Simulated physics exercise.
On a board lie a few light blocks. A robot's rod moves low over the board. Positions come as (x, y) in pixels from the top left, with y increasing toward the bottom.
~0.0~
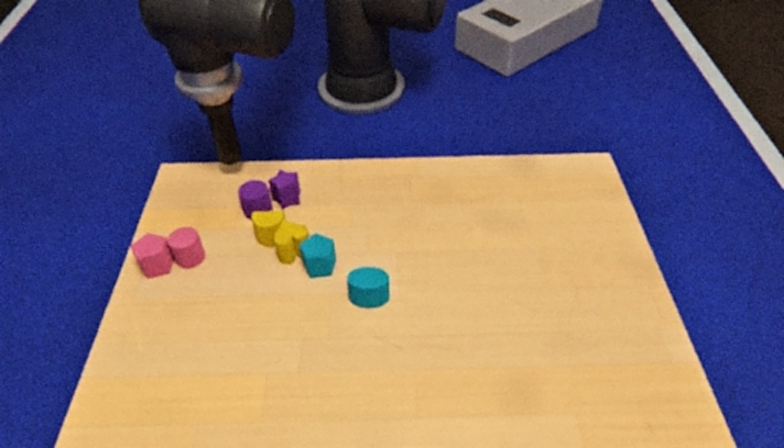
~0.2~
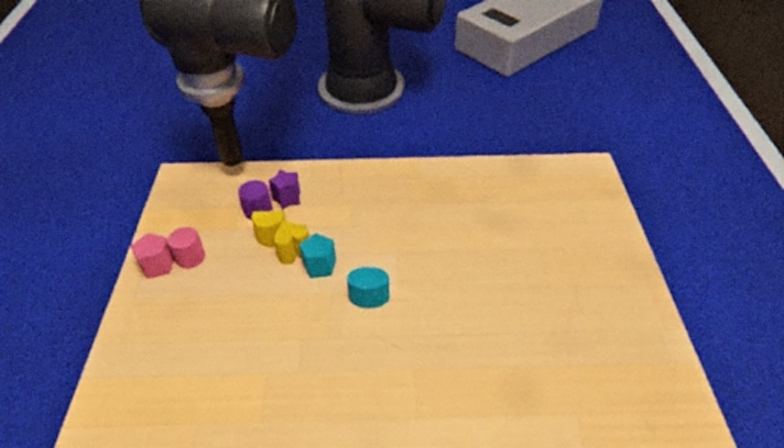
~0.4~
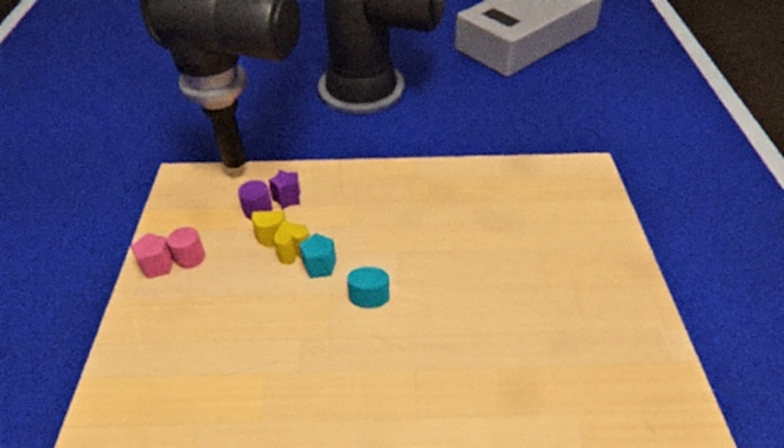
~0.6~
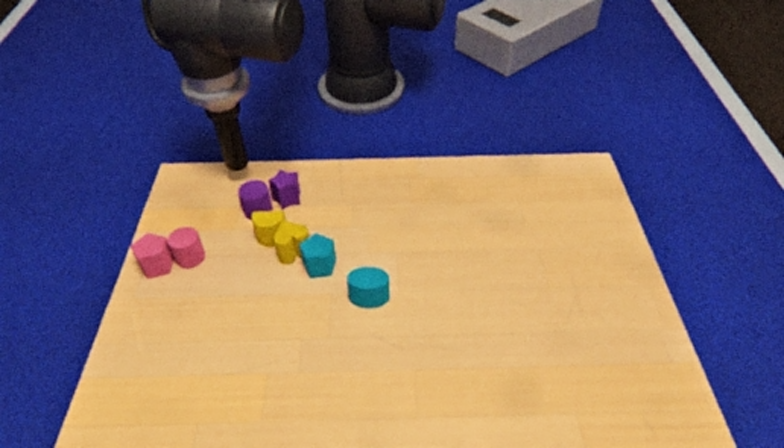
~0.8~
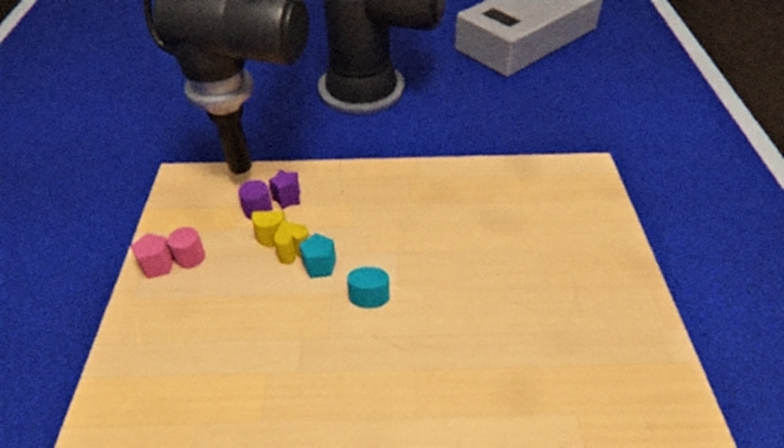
The clip opens on a robot arm holding a dark rod at the upper left edge of a wooden board, near small purple, yellow, pink and teal blocks. The rod shifts very slightly to the right, edging a little closer to the purple blocks, while all the blocks stay still.
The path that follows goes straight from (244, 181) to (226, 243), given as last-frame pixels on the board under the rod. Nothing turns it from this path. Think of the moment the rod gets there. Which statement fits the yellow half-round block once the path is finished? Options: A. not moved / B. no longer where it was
The answer is A.
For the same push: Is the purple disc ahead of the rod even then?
No
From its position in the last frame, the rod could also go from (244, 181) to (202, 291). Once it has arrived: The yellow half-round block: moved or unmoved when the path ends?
The yellow half-round block does not move.
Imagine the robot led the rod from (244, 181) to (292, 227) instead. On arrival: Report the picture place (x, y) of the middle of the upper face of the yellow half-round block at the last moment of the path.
At (263, 233).
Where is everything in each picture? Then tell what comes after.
The first picture shows rod's lower end at (231, 158); purple disc at (253, 189); yellow half-round block at (267, 218).
The second picture shows rod at (233, 160); blocks still.
The third picture shows rod at (235, 162); blocks still.
The fourth picture shows rod at (237, 164); blocks still.
The fifth picture shows rod at (240, 167); purple disc at (253, 189); yellow half-round block at (267, 218).
The first path, step by step. One third of the way, rod at (234, 187); nothing pushed yet.
Two thirds of the way, rod at (228, 208); purple disc at (254, 196).
At the end, rod at (221, 230); purple disc at (254, 196); yellow half-round block still.
